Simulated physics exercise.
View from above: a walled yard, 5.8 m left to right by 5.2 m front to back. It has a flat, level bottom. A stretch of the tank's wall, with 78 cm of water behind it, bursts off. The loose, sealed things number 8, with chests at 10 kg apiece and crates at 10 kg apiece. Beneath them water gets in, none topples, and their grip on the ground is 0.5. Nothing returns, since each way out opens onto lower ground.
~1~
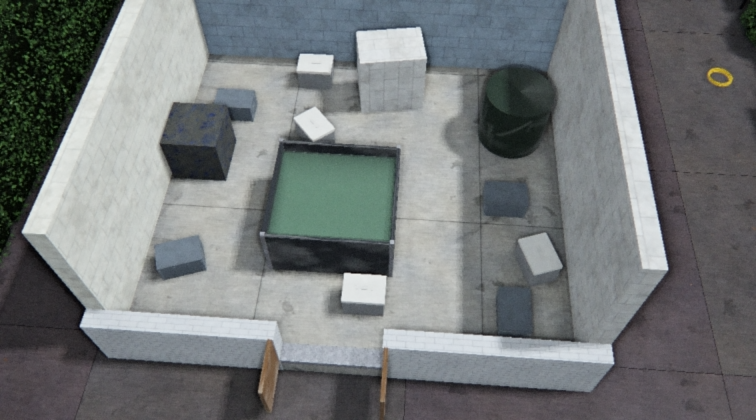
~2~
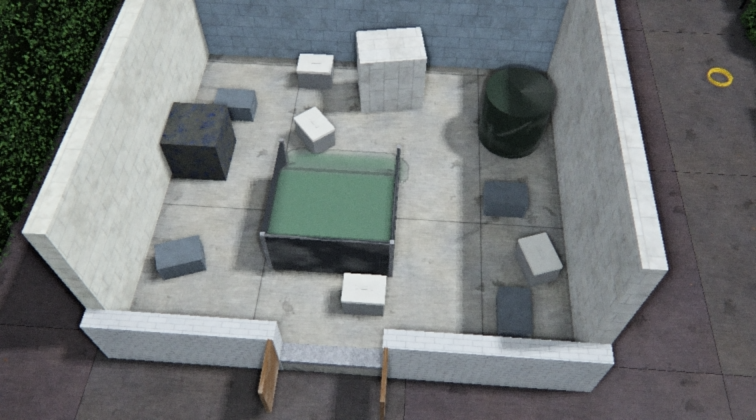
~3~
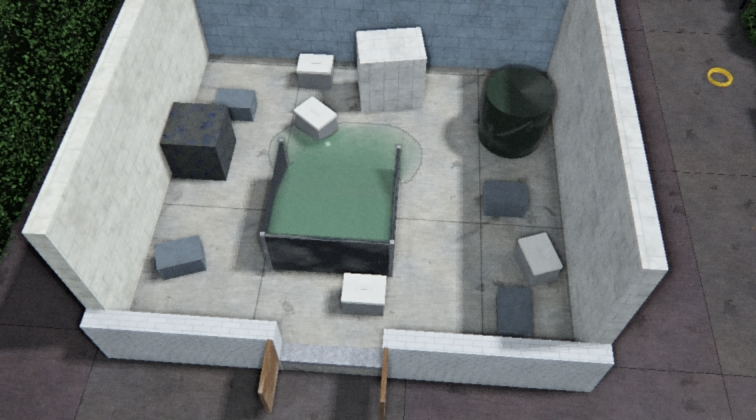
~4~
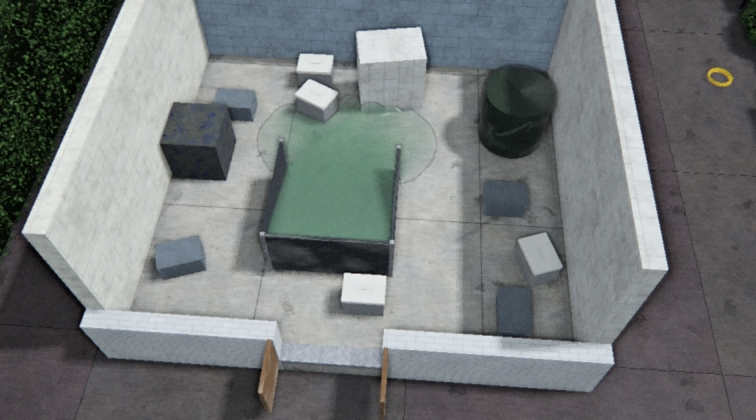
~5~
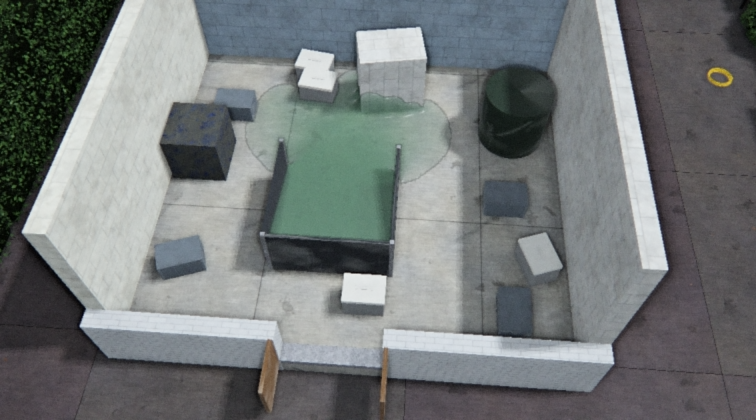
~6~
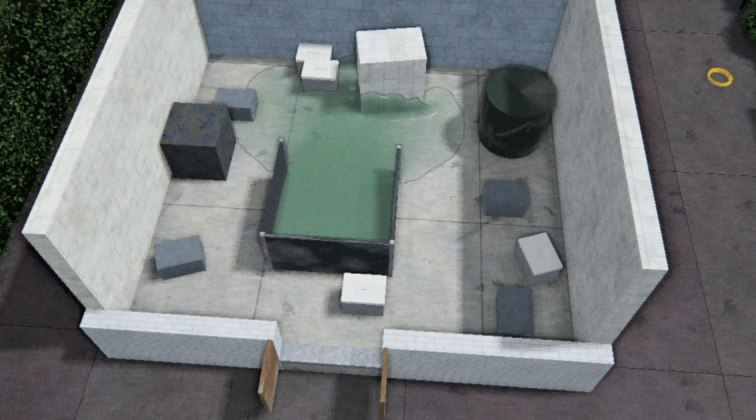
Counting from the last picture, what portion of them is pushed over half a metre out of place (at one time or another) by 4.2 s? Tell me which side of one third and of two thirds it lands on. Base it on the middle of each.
A moderate share, a third or more but below two thirds.
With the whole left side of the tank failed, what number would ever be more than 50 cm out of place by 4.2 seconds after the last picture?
Count: 6.
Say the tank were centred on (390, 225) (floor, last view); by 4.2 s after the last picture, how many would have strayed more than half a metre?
Count: 5.
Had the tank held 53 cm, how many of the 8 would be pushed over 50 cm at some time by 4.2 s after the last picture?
I count 3 of them in that case.
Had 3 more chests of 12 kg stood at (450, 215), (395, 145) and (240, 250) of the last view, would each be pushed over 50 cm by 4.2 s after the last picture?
Check, in order - not exceeded, exceeded, not exceeded.
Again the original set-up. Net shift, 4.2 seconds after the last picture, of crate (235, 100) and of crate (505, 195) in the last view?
The first is off by 250 cm, the second by 150 cm.
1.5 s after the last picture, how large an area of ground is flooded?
My estimate is roughly 15 m2.
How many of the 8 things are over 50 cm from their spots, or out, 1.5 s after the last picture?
Count: 3.
Then, 0.4 s after the last picture 1 of 8 are over 50 cm from their spots; 2 afloat.
Then, 1.5 s after the last picture 3 of 8 are over 50 cm from their spots; 3 afloat.
Then, 2.8 s after the last picture 4 of 8 are over 50 cm from their spots; 3 afloat.
Then, 4.2 s after the last picture 5 of 8 are over 50 cm from their spots, and 5 have been at some point; 5 afloat.
